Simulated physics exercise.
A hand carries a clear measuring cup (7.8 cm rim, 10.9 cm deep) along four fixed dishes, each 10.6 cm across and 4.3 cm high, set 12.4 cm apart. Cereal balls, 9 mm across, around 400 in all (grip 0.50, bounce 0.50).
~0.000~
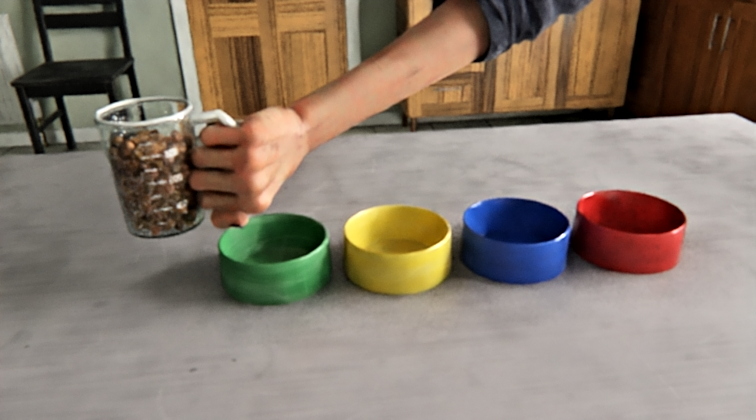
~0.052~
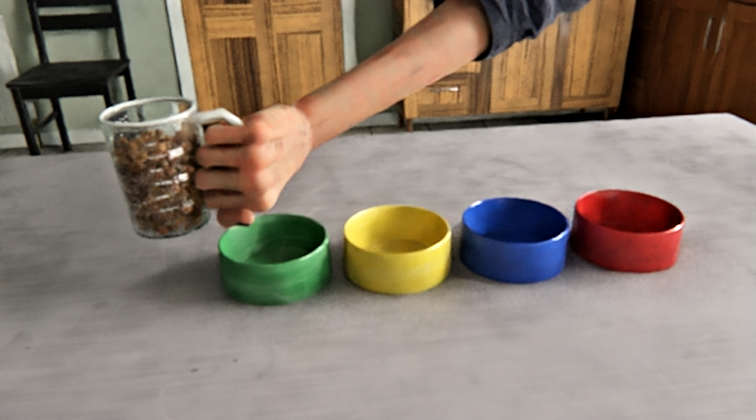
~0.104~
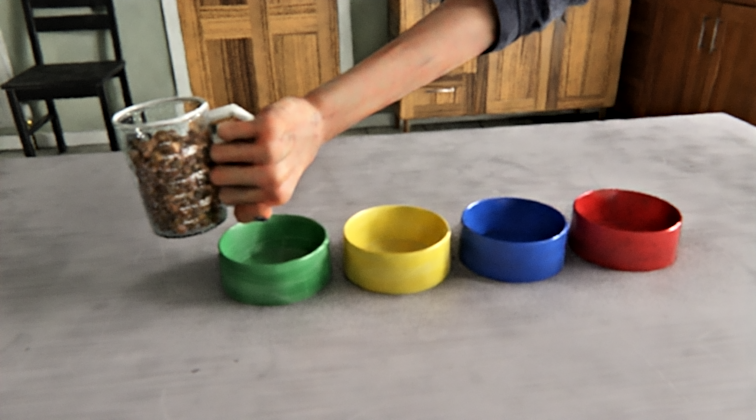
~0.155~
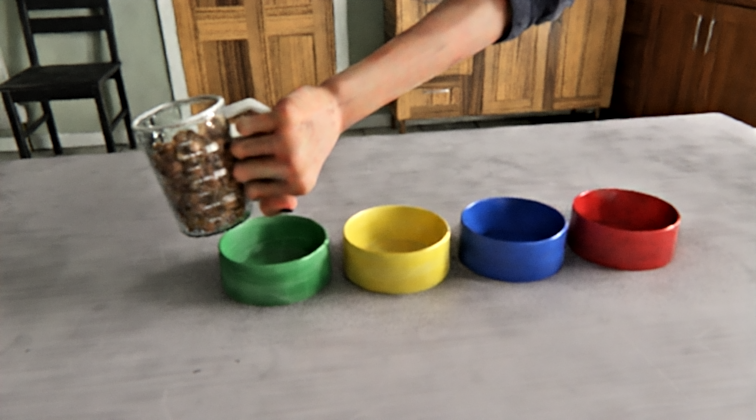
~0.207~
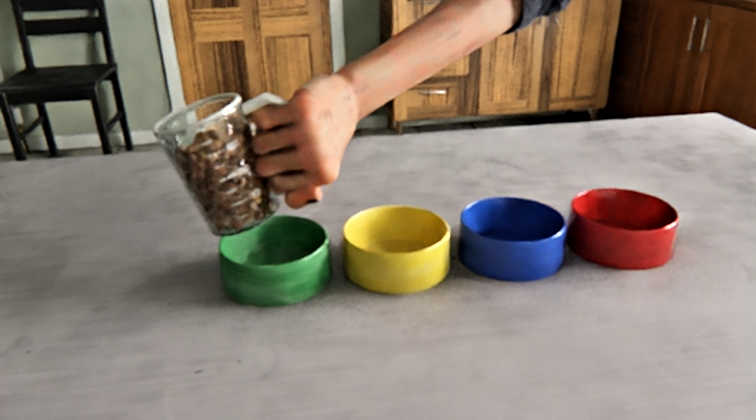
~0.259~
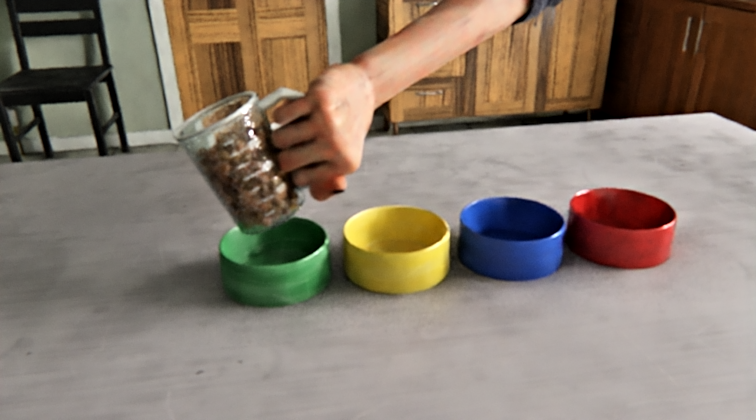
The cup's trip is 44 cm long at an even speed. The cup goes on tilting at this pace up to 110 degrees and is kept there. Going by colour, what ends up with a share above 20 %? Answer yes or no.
Red dish: No; blue dish: Yes; green dish: No; yellow dish: No; on the counter: No.
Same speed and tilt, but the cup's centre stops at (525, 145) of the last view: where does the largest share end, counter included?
Most goes to: Counter.
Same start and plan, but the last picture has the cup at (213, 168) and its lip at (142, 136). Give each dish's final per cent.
Red 0, blue 40, green 0, yellow 50.
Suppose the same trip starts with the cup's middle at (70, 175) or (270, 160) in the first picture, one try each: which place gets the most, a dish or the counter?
Most goes to: Blue, then red.
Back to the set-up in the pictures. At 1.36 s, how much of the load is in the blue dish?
About 30 per cent by then.
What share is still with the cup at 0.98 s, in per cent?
Roughly 95 per cent.
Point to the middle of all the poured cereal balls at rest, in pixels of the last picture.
Near (523, 233).
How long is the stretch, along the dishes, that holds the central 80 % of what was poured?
Some 7 cm.
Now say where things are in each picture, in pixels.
In the first picture, cup at (156, 168), tilt 0 degrees, lip at (98, 113), moved 0.0 cm; middle of the pieces at (155, 174); green dish at (274, 238); yellow dish at (397, 229); blue dish at (516, 220); red dish at (630, 211).
In the second picture, cup at (161, 168), tilt 1 degrees, lip at (103, 115), moved 0.5 cm; middle of the pieces at (160, 175).
In the third picture, cup at (176, 168), tilt 5 degrees, lip at (115, 118), moved 1.8 cm; middle of the pieces at (176, 175).
In the fourth picture, cup at (199, 167), tilt 10 degrees, lip at (135, 122), moved 3.8 cm; middle of the pieces at (199, 174).
In the fifth picture, cup at (222, 166), tilt 16 degrees, lip at (156, 128), moved 5.9 cm; middle of the pieces at (223, 173).
In the sixth picture, cup at (245, 165), tilt 22 degrees, lip at (177, 133), moved 8.0 cm; middle of the pieces at (246, 172); green dish at (274, 240); yellow dish at (396, 229); blue dish at (512, 218); red dish at (622, 208). Its pace works out near 110 degrees a second; the hand travels 40 cm a second.
After 0.69 s, tilt 69 degrees; cup holds 100 %.
After 0.98 s, tilt 100 degrees; cup holds 95 %.
Then, at 1.36 s, tilt 110 degrees; cup holds 65 %, blue 30 %.
In the end, at 3.1 s, red 0 %, blue 90 %, green 0 %, yellow 0 %, counter 10 %.
